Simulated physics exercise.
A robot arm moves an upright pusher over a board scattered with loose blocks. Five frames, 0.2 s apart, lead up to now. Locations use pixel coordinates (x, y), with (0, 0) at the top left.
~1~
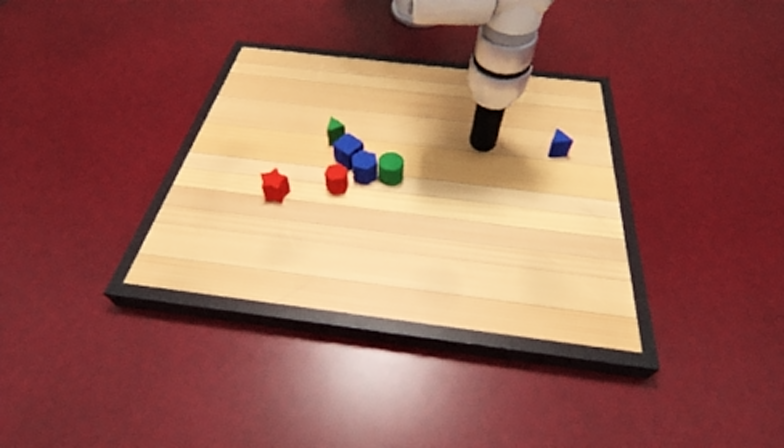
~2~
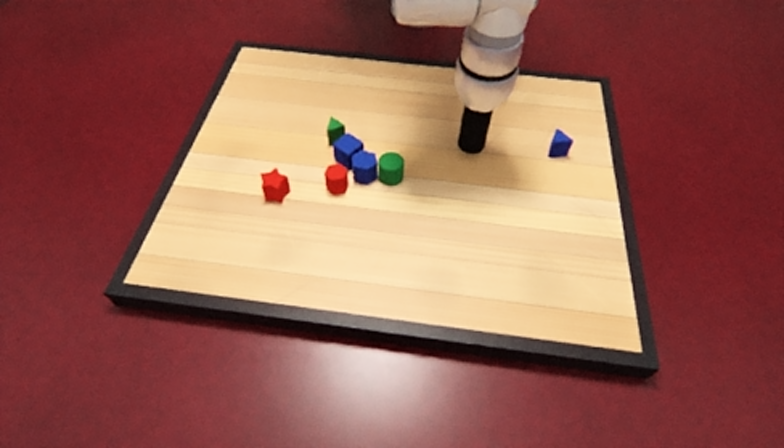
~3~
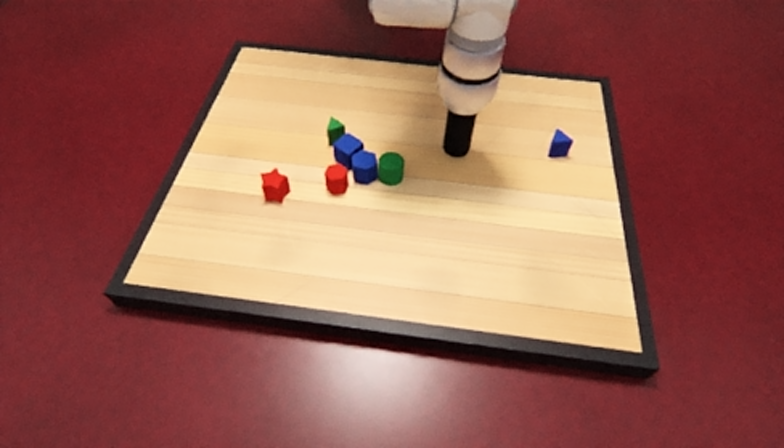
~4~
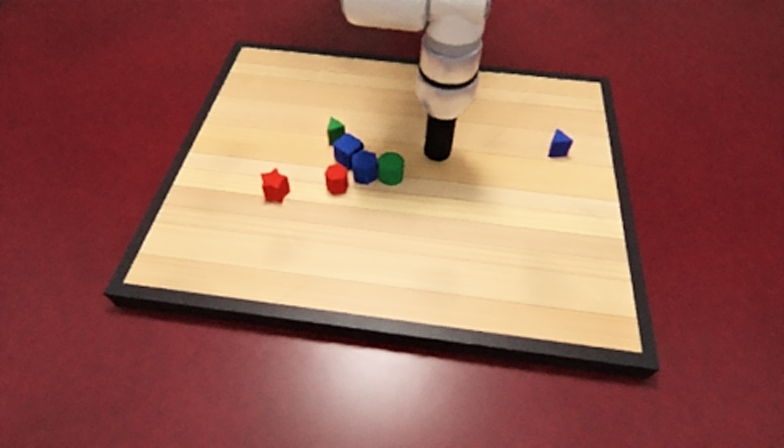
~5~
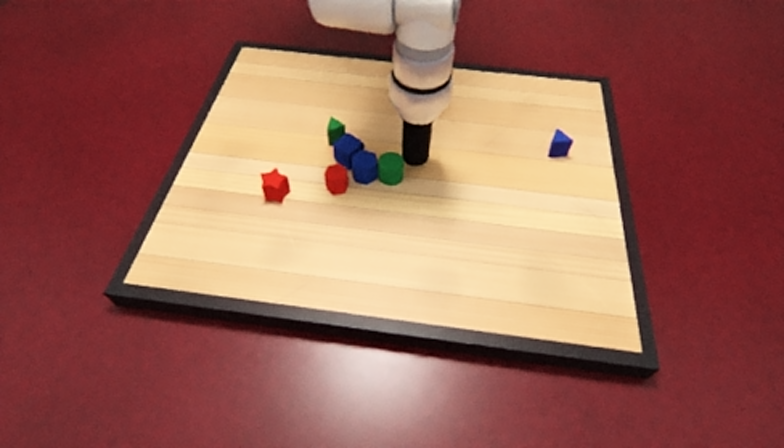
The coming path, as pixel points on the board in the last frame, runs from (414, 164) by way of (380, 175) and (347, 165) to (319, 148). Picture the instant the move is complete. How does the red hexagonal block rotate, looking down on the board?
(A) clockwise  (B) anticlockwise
Choice B: Anticlockwise.
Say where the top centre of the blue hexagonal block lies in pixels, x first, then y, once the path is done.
The middle of its upper face will lie at (317, 158).
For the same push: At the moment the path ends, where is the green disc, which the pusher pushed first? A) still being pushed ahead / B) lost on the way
B - lost on the way.
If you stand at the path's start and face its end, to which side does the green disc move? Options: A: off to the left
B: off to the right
Option A.
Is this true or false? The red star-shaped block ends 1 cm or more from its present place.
The claim does not hold.
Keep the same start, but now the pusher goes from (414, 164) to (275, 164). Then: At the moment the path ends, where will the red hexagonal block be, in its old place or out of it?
It will be nudged away from its spot.
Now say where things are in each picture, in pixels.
Tip of the pusher (482, 142), middles of tops, red star-shaped block (273, 178), red hexagonal block (336, 171), blue four-sided block (348, 143), blue hexagonal block (364, 159), green disc (391, 160), in the first picture.
Pusher (471, 145), nothing pushed, in the second picture.
Pusher (456, 148), nothing pushed, in the third picture.
Pusher (438, 152), nothing pushed, in the fourth picture.
Pusher (415, 156), red star-shaped block (273, 178), red hexagonal block (336, 171), blue four-sided block (348, 143), blue hexagonal block (364, 159), green disc (391, 160), in the fifth picture.
The first path, step by step. One third of the way, pusher (380, 167); red hexagonal block (331, 172); blue hexagonal block (352, 163), turned 45° clockwise; green disc (369, 178).
Two thirds of the way, pusher (346, 157); red hexagonal block (310, 177), turned 20° anticlockwise; blue four-sided block (332, 132), turned 30° clockwise; blue hexagonal block (321, 161); green disc (364, 180).
At the end, pusher (318, 140); red star-shaped block unmoved; red hexagonal block (310, 177), turned 20° anticlockwise; blue four-sided block (311, 113), turned 55° clockwise; blue hexagonal block (317, 158), turned 35° anticlockwise; green disc (364, 180).
